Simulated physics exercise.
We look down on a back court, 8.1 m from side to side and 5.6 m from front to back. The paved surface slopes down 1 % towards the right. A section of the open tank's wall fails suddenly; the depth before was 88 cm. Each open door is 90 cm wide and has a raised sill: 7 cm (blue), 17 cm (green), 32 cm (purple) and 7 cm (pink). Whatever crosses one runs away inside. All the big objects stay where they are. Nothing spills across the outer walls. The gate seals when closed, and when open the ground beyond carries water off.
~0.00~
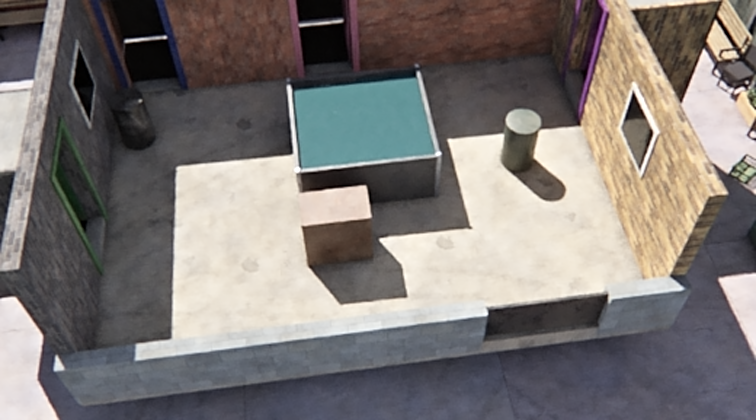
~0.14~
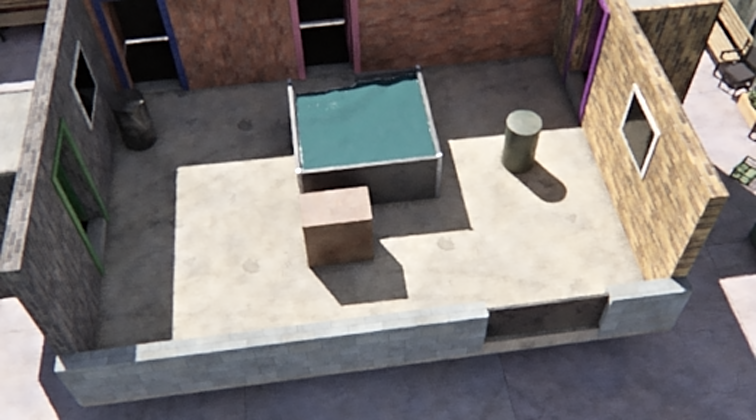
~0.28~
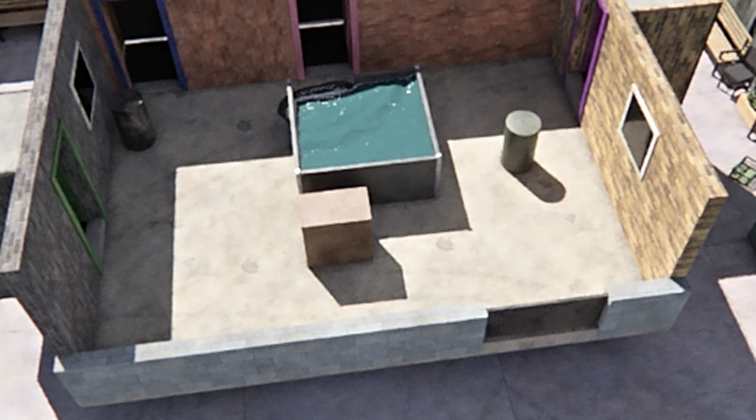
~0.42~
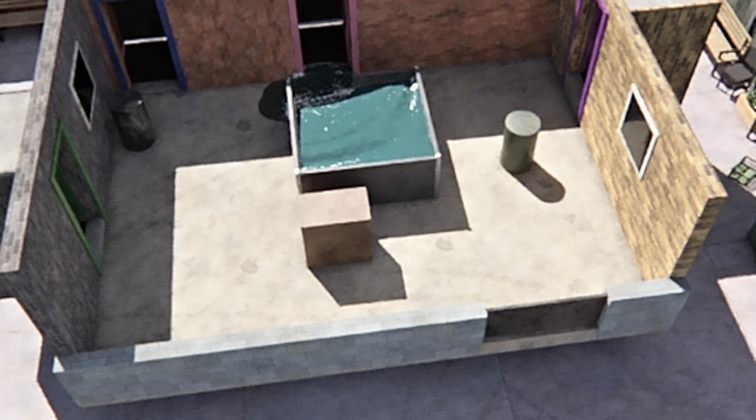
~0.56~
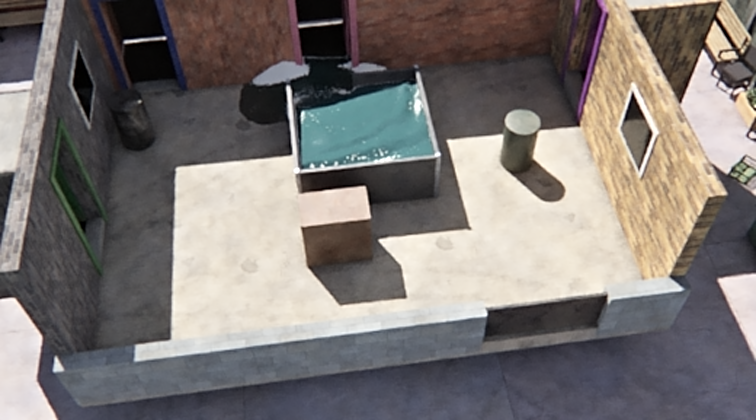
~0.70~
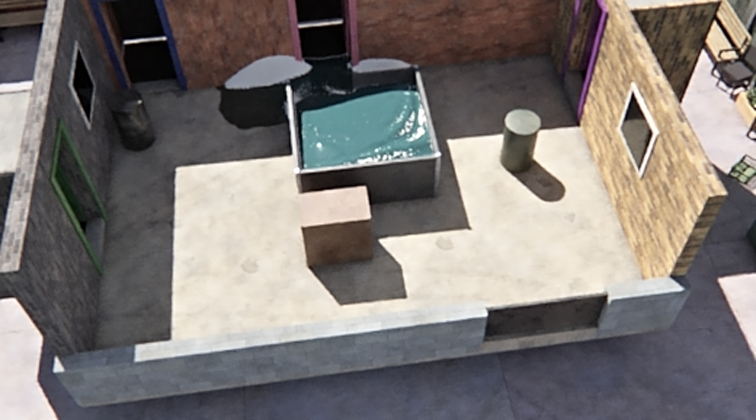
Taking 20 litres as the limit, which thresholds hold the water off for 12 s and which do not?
The water let in: At the blue door it goes over the limit; at the green door it stays under the limit; at the purple door it does not reach the limit; at the pink door it goes over the limit.
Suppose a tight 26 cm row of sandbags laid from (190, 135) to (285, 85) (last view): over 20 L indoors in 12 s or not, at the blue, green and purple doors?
Against that limit: Blue past it, green not over, purple below.
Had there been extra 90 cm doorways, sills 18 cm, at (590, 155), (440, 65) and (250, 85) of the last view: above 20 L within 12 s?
In that order: Under, under, above.
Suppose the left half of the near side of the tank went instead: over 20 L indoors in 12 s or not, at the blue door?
Against that limit: Blue not over.
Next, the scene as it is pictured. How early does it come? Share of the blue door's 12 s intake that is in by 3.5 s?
About 25 per cent.
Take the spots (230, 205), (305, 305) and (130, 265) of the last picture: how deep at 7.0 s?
Roughly 2, 5 and 4 cm, in turn.
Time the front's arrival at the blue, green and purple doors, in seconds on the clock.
Arrival: Blue 1.0 s, green 2.6 s, purple 2.2 s.
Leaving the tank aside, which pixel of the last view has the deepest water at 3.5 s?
Near (297, 79).
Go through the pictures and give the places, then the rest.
In the first picture, the open tank at (361, 120) is whole and still, 88 cm deep.
In the second picture, water pours out on the open tank's far side and has run 0.6 m, to a hidden place; typically 10 cm deep outside, 88 cm at the open tank's back.
In the third picture, the front is at a hidden place, 0.9 m from the gap on the open tank's far side; 1.0 m2 of floor is under water; 88 cm left at the back of the open tank.
In the fourth picture, water pours out on the open tank's far side and has run 1.4 m, to (328, 65); typically 12 cm deep outside, 86 cm at the open tank's back.
In the fifth picture, the front is at (248, 83), 1.7 m from the gap on the open tank's far side; 2.9 m2 of floor is under water; 79 cm left at the back of the open tank.
In the sixth picture, the front is at (222, 86), 2.1 m from the gap on the open tank's far side; 3.4 m2 of floor is under water; 74 cm left at the back of the open tank.
After 1.4 s water covers 15 % of the floor and is deepest (57 cm) near (297, 79); blue door 6 cm at the sill, 0 L in, green door not reached, purple door not reached, pink door 25 cm at the sill, 371 L in.
After 2.2 s water covers 25 % of the floor and is deepest (42 cm) near (298, 85); blue door 8 cm at the sill, 0 L in, green door not reached, purple door 5 cm at the sill, 0 L in, pink door 24 cm at the sill, 690 L in.
After 3.5 s water covers 40 % of the floor and is deepest (32 cm) near (297, 79); blue door 17 cm at the sill, 50 L in, green door 8 cm at the sill, 0 L in, purple door 7 cm at the sill, 0 L in, pink door 27 cm at the sill, 986 L in.
After 7.0 s water covers 80 % of the floor and is deepest (17 cm) near (317, 77); blue door 12 cm at the sill, 170 L in, green door 4 cm at the sill, 0 L in, purple door 7 cm at the sill, 0 L in, pink door 15 cm at the sill, 1317 L in.
After 12.0 s water covers 95 % of the floor and is deepest (12 cm) near (597, 184); blue door 6 cm at the sill, 193 L in, green door 2 cm at the sill, 0 L in, purple door 6 cm at the sill, 0 L in, pink door 9 cm at the sill, 1406 L in.
